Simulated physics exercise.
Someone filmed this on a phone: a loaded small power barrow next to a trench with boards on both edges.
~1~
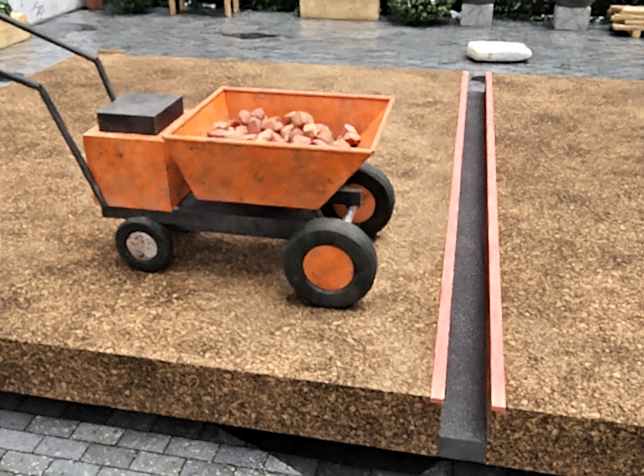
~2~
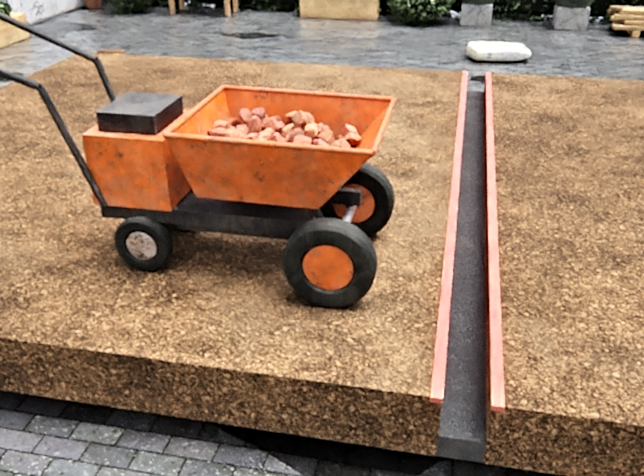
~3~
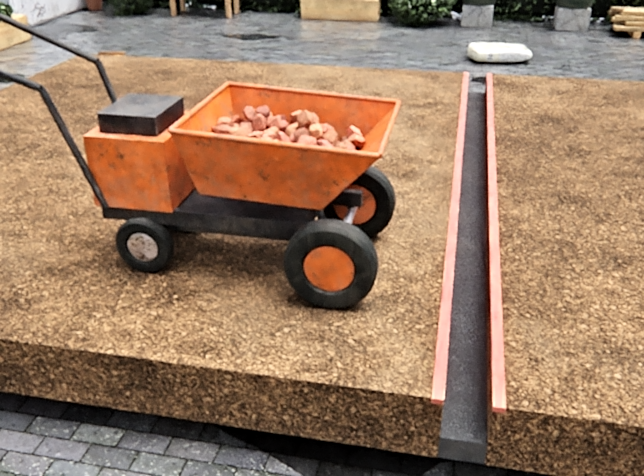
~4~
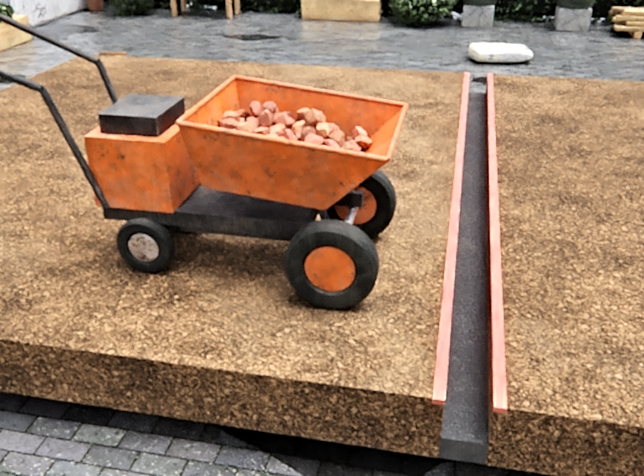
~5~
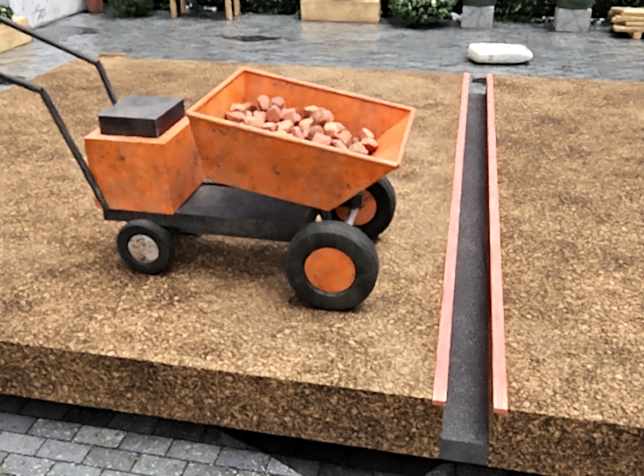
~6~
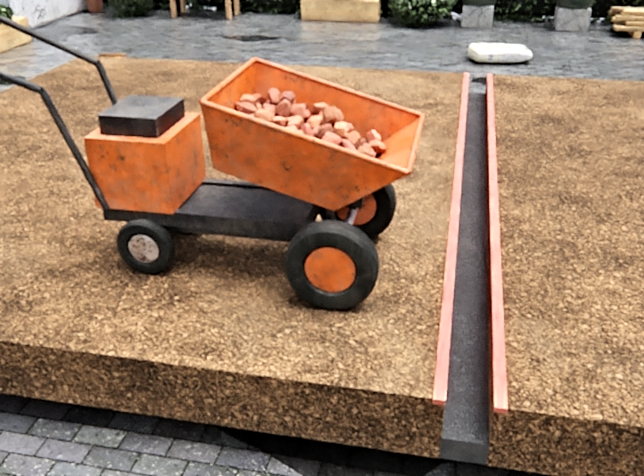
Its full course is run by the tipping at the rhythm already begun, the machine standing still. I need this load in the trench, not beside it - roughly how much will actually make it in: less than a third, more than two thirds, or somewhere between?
Somewhere between a third and two thirds.
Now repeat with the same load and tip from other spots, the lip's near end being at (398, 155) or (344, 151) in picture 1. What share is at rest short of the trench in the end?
Some 0 % then some 10 %.
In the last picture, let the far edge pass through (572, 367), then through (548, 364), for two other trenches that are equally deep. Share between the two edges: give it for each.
In order: Near 100, then 100 percent.
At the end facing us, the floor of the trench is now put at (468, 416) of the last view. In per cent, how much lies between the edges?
Close to 30 per cent.
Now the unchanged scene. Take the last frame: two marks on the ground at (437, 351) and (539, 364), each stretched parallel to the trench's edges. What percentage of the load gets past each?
Around 100 per cent for the first, and 30 per cent for the second.
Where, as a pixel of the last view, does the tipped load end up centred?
Near pixel (487, 278).
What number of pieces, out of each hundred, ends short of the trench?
0 per cent.
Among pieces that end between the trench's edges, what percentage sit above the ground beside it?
It works out at about 10 percent.
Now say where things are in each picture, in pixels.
The first frame shows lip of the skip at (372, 153), level; top of the load at (291, 142), lumps of rubble; first edge of the trench at (441, 350); far edge at (497, 357), the trench under half as wide as the skip, and about as deep as wide.
The second frame shows lip of the skip at (373, 153), level; top of the load at (268, 134).
The third frame shows lip of the skip at (379, 156), tipped barely; top of the load at (273, 133).
The fourth frame shows lip of the skip at (387, 160), tipped a little; top of the load at (261, 134).
The fifth frame shows lip of the skip at (397, 166), tipped a little; top of the load at (268, 129).
The sixth frame shows lip of the skip at (408, 173), tipped clearly; top of the load at (268, 115); first edge of the trench at (443, 351); far edge at (499, 358).
Soon, skip tipped steeply; all in the skip.
A while on, skip tipped right over; about half in the skip; about a quarter in or heaped over the trench; about a quarter beyond it; a stray few falling.
Towards the end, skip tipped right over; a stray few in the skip; about half in or heaped over the trench; about half beyond it.
Finally, skip tipped right over; about half in or heaped over the trench; about half beyond it.
